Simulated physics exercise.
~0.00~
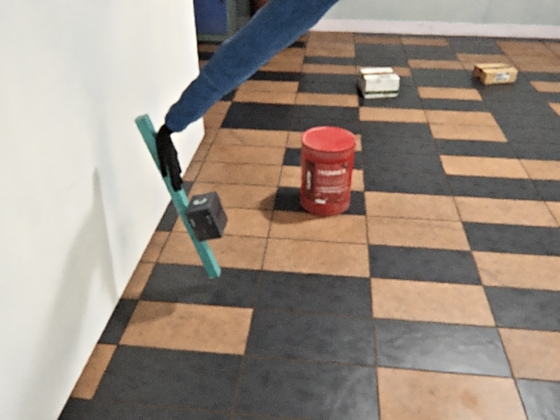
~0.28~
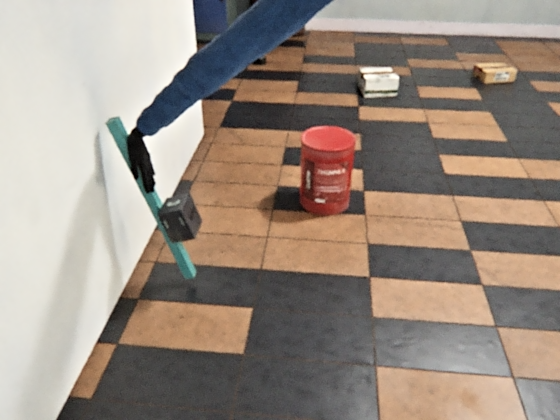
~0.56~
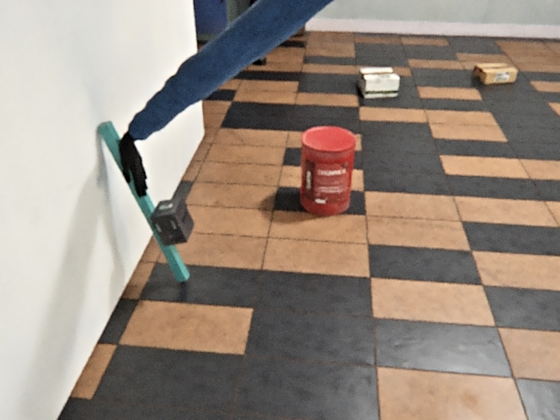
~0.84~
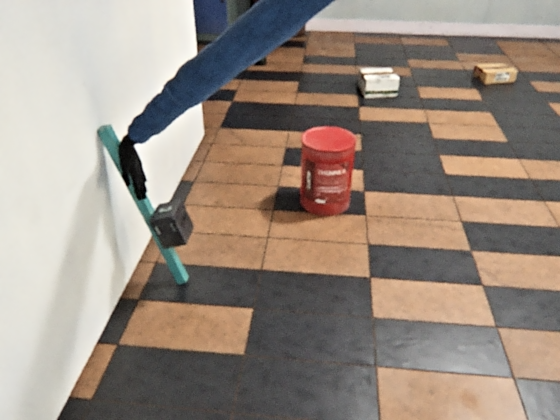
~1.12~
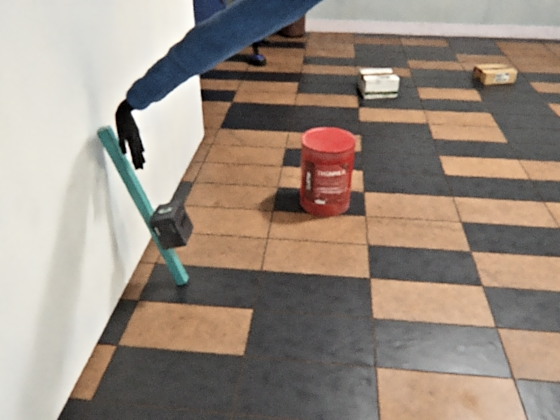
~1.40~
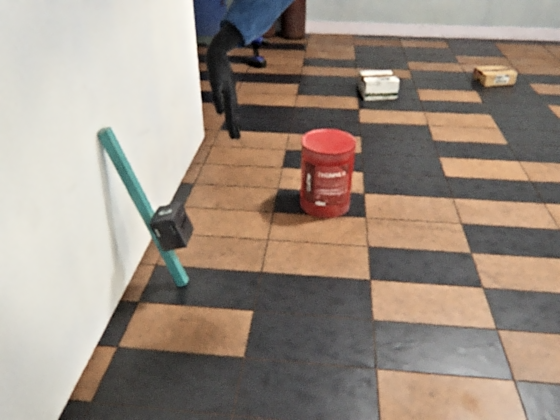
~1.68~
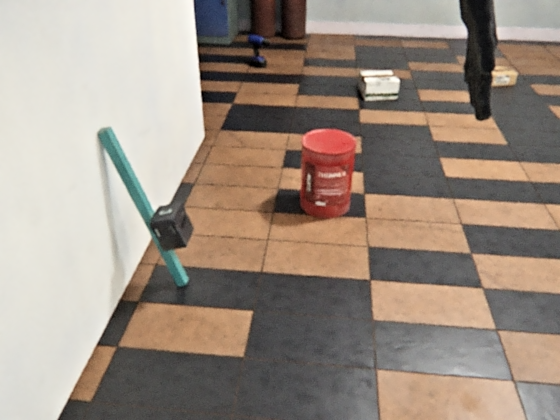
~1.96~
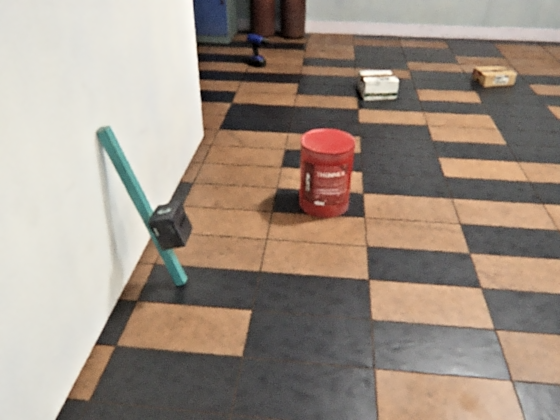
A turquoise pole with a small dark box attached is held by a gloved hand at the left, beside a white wall, seen from slightly above. The floor is a patchwork of tan and dark tiles, with a red pail near the middle and two small boxes farther back to the right. The blue-sleeved arm moves the pole left until it leans against the wall. The hand lets go and draws back, then passes toward the upper right and out of view. The pole stays leaning, still, and the pail remains in place.
